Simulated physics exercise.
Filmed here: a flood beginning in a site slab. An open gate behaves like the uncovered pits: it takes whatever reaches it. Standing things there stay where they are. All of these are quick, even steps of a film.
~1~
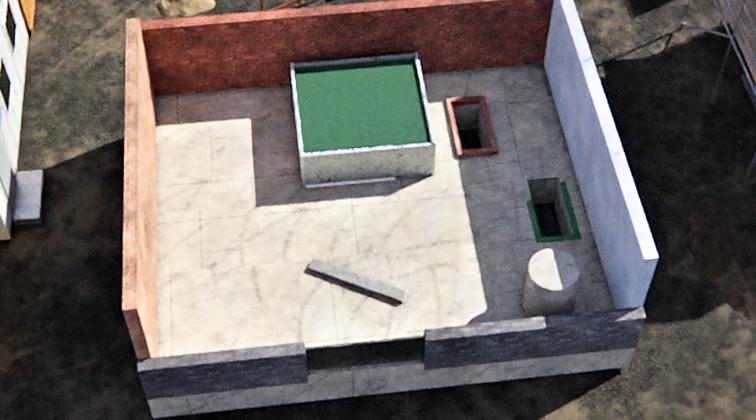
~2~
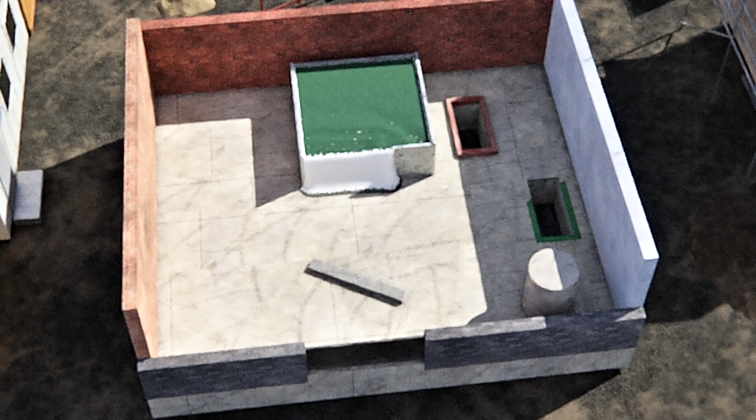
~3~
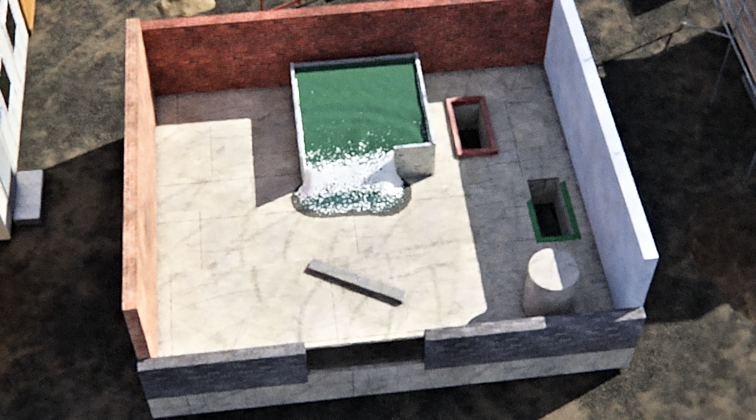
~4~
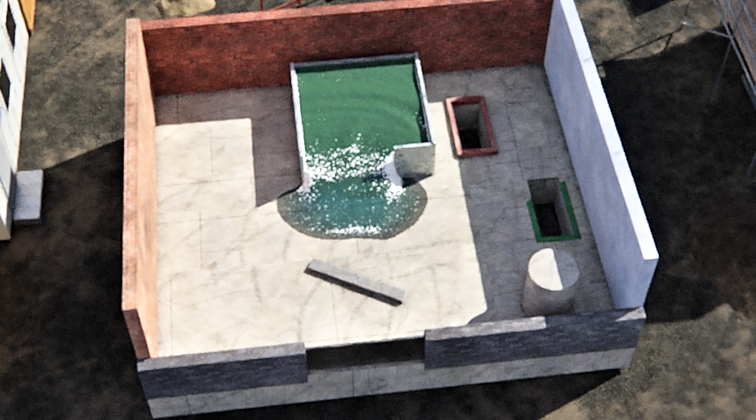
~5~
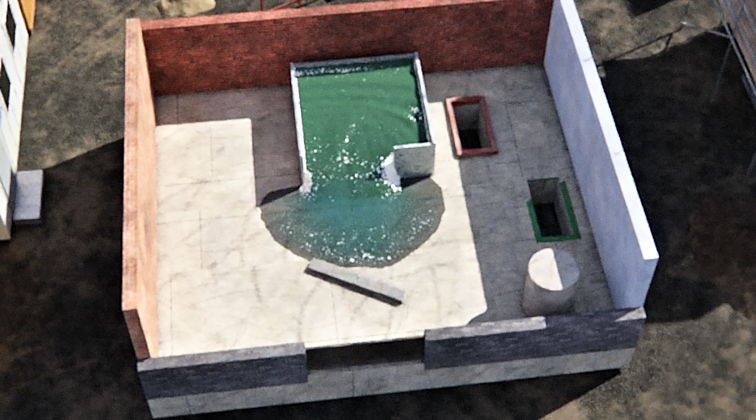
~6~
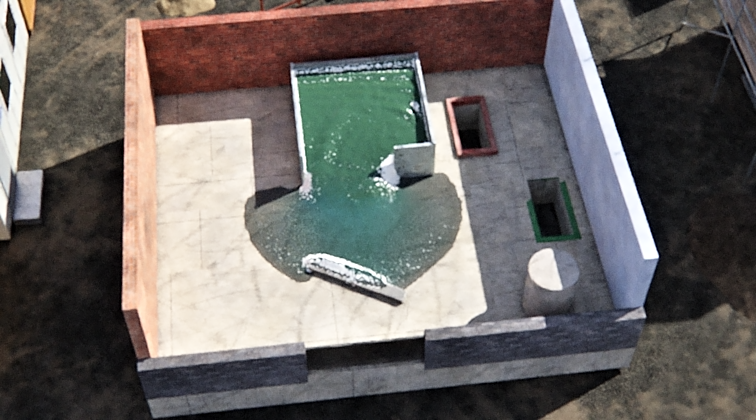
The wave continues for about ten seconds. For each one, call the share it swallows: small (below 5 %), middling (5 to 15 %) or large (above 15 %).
Calls: Gate - small; red pit - small; green pit - large.
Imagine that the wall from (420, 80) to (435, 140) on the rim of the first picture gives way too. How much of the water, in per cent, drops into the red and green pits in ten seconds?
The red pit takes 40 per cent and the green pit 25 per cent.
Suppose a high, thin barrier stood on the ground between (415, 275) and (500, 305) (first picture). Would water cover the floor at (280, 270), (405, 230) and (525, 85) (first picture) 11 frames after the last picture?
Swamped; swamped; spared.
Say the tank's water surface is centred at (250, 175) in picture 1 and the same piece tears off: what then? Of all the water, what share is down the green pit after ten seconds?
I'd put the green pit at 25 % of the whole.
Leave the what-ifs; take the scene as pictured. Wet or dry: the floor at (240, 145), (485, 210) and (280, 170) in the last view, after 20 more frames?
Taking them as listed, I'd call them high and dry, high and dry and high and dry.
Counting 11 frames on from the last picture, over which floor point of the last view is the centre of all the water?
Near (356, 216).
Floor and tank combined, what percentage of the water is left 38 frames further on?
Some 94 parts in a hundred have not run off.
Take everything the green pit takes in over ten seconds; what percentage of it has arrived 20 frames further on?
Around 0 in a hundred.
A moment on, water covers 40 % of the floor; the gate 0 %, the red pit 0 %, the green pit 0 %.
Next, water covers 45 % of the floor; the gate 0 %, the red pit 0 %, the green pit 0 %.
Then, water covers 55 % of the floor; the gate 0 %, the red pit 0 %, the green pit 0 %.
Later, water covers 90 % of the floor; the gate 0 %, the red pit 0 %, the green pit 6 %.
In the end, water covers 95 % of the floor; the gate 0 %, the red pit 0 %, the green pit 17 %.
